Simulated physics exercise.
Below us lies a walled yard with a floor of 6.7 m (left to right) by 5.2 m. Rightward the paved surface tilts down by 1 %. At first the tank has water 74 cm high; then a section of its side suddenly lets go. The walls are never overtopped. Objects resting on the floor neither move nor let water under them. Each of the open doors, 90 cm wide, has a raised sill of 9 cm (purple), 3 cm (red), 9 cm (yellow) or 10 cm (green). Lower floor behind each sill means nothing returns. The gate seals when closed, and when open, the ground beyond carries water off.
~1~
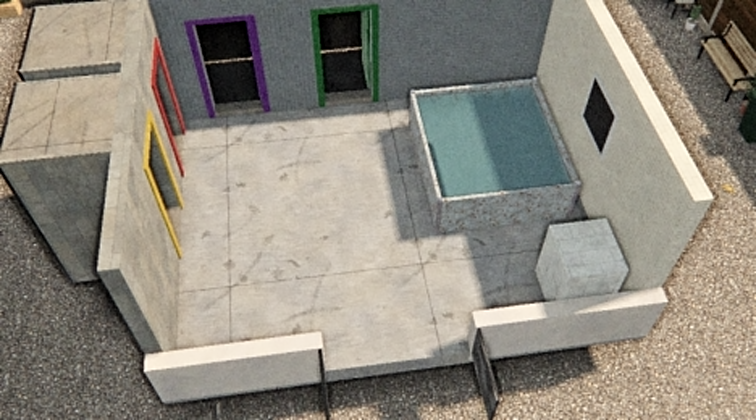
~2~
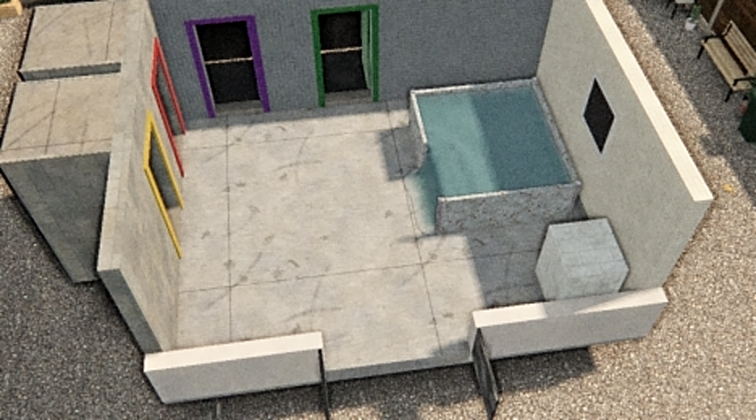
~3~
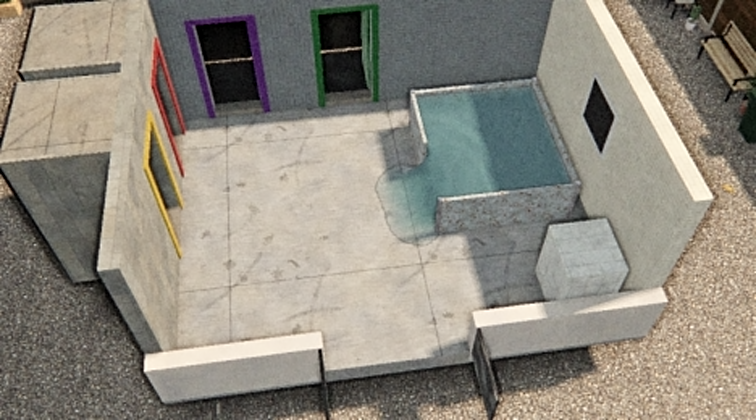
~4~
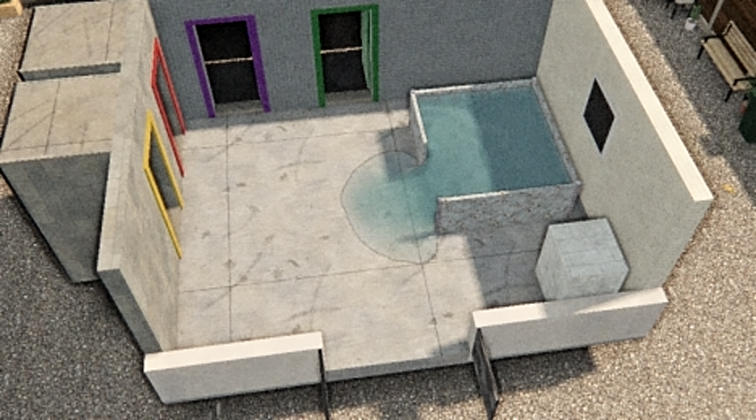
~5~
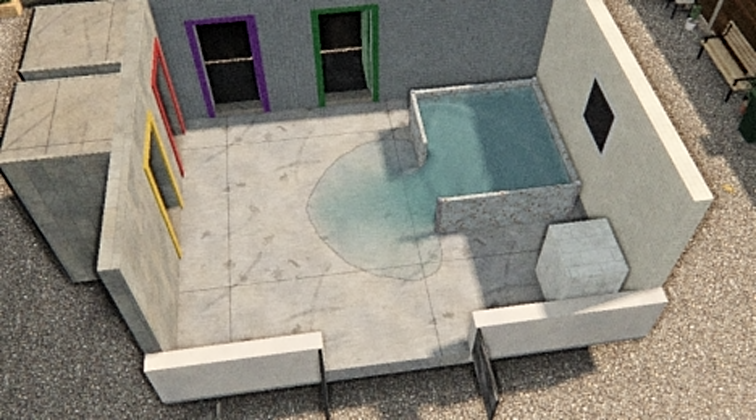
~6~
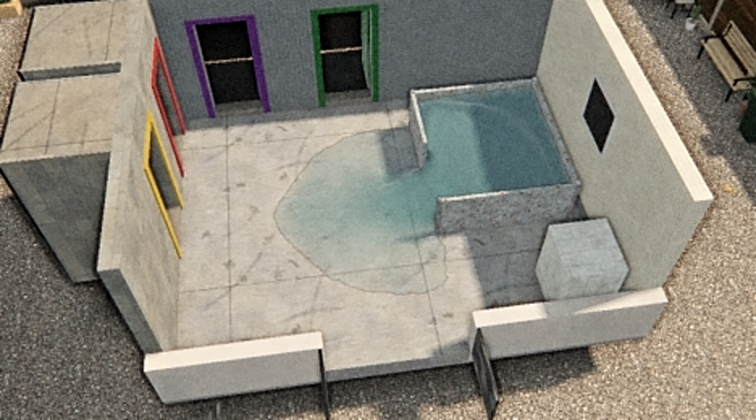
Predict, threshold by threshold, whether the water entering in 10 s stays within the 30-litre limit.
Outcome: Purple door: Outstrips the figure; red door: Outstrips the figure; yellow door: Outstrips the figure; green door: Lags behind the figure.
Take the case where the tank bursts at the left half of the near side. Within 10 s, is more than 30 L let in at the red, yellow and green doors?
The red door comes out less than that, the yellow door less than that and the green door less than that.
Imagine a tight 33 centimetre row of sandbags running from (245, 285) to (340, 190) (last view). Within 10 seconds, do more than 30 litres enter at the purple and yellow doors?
Against the limit, the purple door goes beyond it and the yellow door stays within it.
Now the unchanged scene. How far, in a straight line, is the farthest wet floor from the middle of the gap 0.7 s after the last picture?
That works out near 4.4 m.
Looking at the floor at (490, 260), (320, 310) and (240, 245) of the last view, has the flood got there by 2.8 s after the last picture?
The first point is not yet hit, the second is awash and the third is awash.
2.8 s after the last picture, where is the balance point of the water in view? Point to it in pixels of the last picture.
I'd put it close to (379, 202).
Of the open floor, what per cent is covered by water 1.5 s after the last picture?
Roughly 65 % of the floor.
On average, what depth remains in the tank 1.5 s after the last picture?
The average depth is around 43 cm.
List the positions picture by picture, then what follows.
The tank at (490, 139) is whole and still, 74 cm deep, in the first frame.
Water pours out at (432, 193) and has run 0.7 m, to (413, 173); typically 6 cm deep outside, 74 cm at the tank's back, in the second frame.
The front is at (389, 173), 0.9 m from the gap at (432, 193); 1.0 m2 of floor is under water; 74 cm left at the back of the tank, in the third frame.
Water pours out at (432, 194) and has run 1.4 m, to (347, 194); typically 8 cm deep outside, 74 cm at the tank's back, in the fourth frame.
The front is at (312, 203), 2.0 m from the gap at (432, 194); 4.1 m2 of floor is under water; 73 cm left at the back of the tank, in the fifth frame.
The front is at (281, 224), 2.5 m from the gap at (432, 194); 5.7 m2 of floor is under water; 69 cm left at the back of the tank, in the sixth frame.
Then, 0.7 s after the last picture water covers 50 % of the floor and is deepest (40 cm) near (423, 214); purple door not reached, red door not reached, yellow door 13 cm at the sill, 4 L in, green door 1 cm at the sill, 0 L in.
Then, 1.5 s after the last picture water covers 65 % of the floor and is deepest (50 cm) near (177, 363); purple door 8 cm at the sill, 0 L in, red door 14 cm at the sill, 19 L in, yellow door 23 cm at the sill, 75 L in, green door 3 cm at the sill, 0 L in.
Then, 2.8 s after the last picture water covers 65 % of the floor and is deepest (26 cm) near (204, 247); purple door 13 cm at the sill, 4 L in, red door 16 cm at the sill, 115 L in, yellow door 22 cm at the sill, 190 L in, green door 1 cm at the sill, 0 L in.
Then, 5.3 s after the last picture water covers 75 % of the floor and is deepest (18 cm) near (185, 123); purple door 16 cm at the sill, 27 L in, red door 13 cm at the sill, 248 L in, yellow door 15 cm at the sill, 276 L in, green door 4 cm at the sill, 0 L in.
Then, 9.3 s after the last picture water covers 90 % of the floor and is deepest (16 cm) near (525, 90); purple door 9 cm at the sill, 68 L in, red door 9 cm at the sill, 383 L in, yellow door 8 cm at the sill, 295 L in, green door 6 cm at the sill, 0 L in.
